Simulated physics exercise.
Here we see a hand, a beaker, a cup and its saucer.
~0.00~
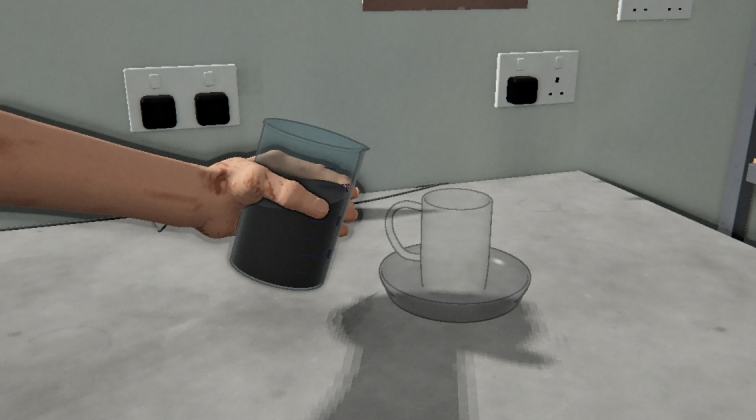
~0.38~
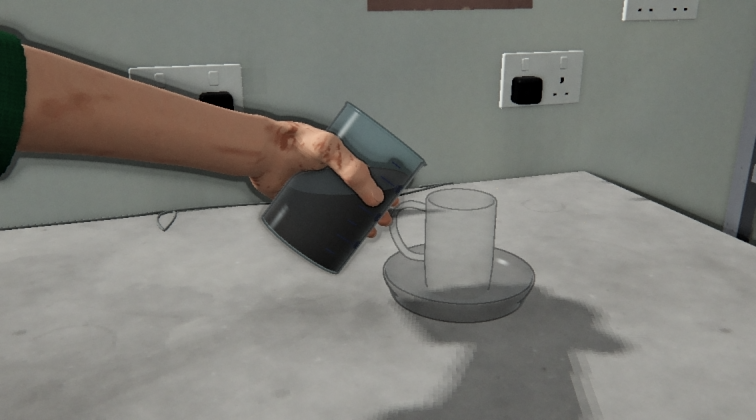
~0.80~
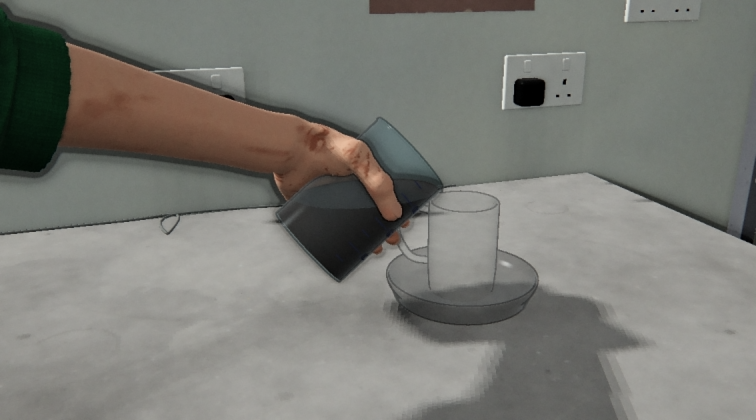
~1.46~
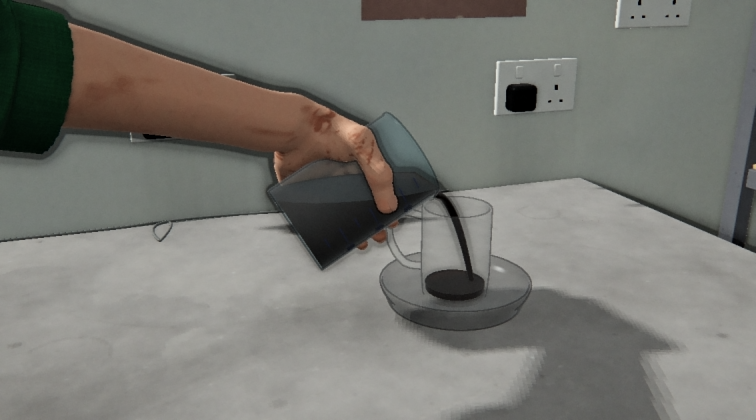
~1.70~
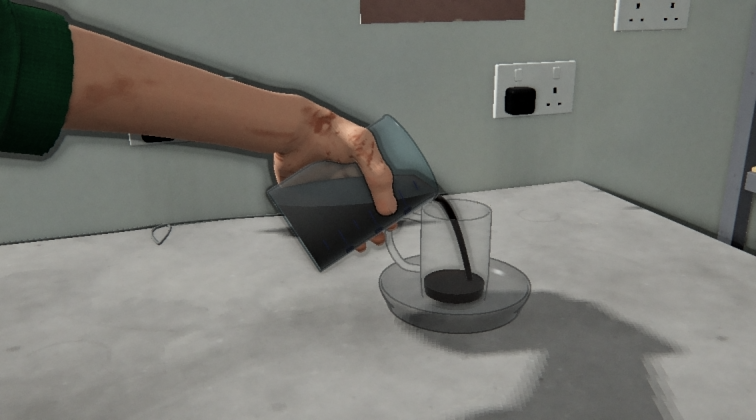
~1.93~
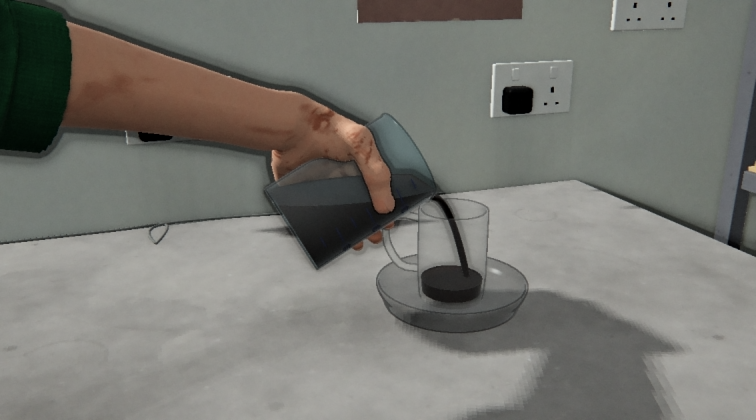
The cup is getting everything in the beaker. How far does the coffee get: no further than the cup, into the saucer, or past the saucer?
Overflow stays on the saucer.
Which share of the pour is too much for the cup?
Near 35 in a hundred.
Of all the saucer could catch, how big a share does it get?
Roughly 60 percent.
By 5.8 s, the cup is about three quarters full; the saucer is dry.
By 8.8 s, the cup is full to the brim; the saucer is wet, with room to spare.
By 11.5 s, the cup is full to the brim; the saucer is wet, with room to spare.
